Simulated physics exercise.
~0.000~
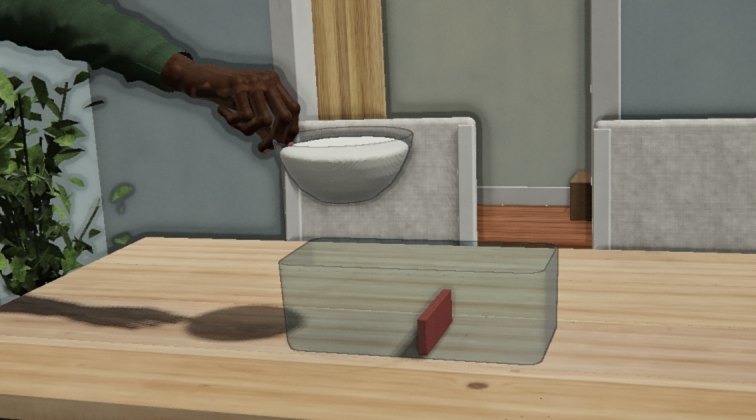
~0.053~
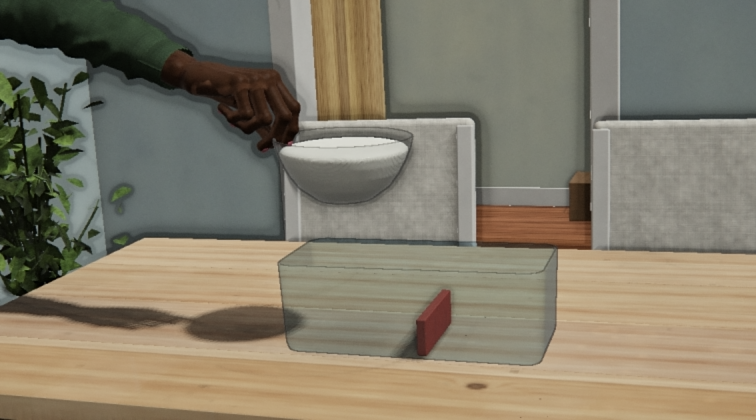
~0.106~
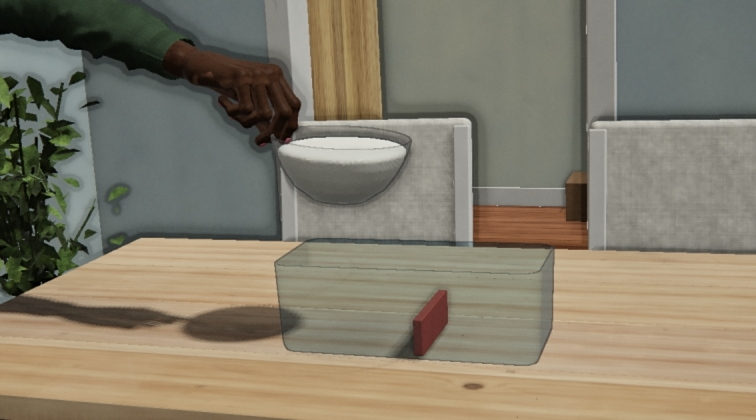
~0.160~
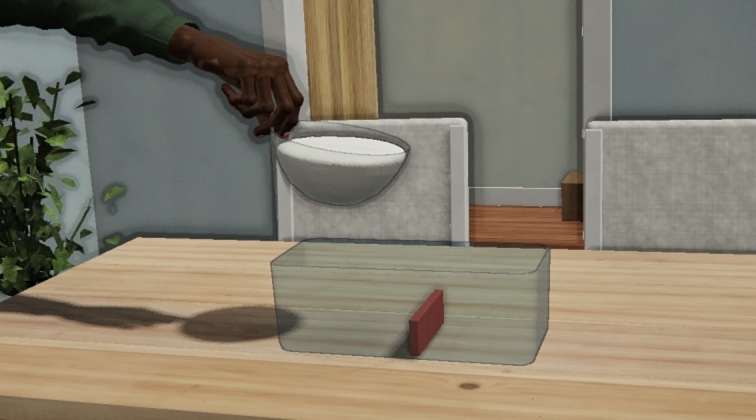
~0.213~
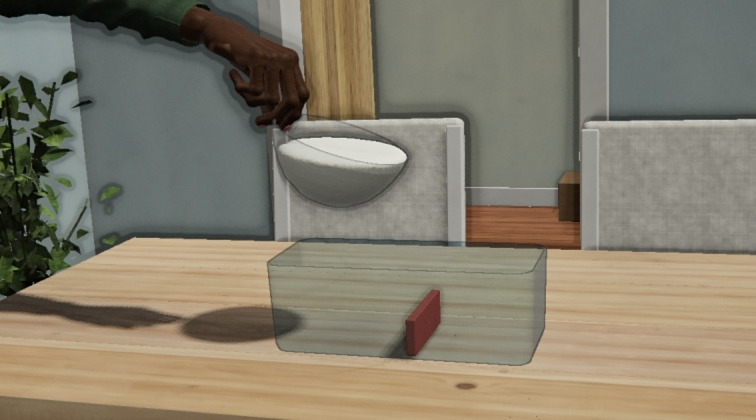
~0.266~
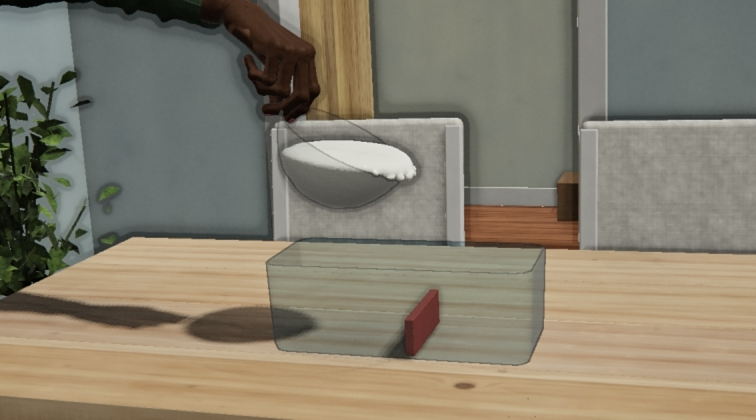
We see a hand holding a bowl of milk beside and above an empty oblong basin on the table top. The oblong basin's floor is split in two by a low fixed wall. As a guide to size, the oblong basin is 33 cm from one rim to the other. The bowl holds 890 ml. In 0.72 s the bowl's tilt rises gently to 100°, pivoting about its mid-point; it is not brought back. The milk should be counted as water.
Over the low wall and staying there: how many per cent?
59 out of 100.
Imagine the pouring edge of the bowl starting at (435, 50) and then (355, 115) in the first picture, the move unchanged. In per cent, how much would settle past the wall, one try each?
First 70, then 20 per cent.
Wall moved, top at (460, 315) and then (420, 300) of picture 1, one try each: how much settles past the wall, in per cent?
Respectively close to 35 and 80 %.
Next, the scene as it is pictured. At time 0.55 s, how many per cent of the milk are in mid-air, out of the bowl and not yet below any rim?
At that moment, about 26 percent.
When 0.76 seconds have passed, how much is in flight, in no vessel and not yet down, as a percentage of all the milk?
Something like 12 per cent is in the air then.
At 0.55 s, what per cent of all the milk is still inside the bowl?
Close to 14 percent of the liquid remains at that time.
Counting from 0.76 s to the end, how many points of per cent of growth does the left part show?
Close to 8% of the whole.
Then, 0.55 s in, the tilt is 87° and 15 per cent is still to pour, 5 is left of the wall and 53 right of it.
Then, 0.76 s in, the tilt is 100° and 0 per cent is still to pour, 28 is left of the wall and 57 right of it.
Then, 0.98 s in, the tilt is 100° and 0 per cent is still to pour, 31 is left of the wall and 63 right of it.
Then, 1.22 s in, the tilt is 100° and 0 per cent is still to pour, 35 is left of the wall and 60 right of it.
Finally, 36 per cent lies left of the wall, 59 right of it and 6 outside.
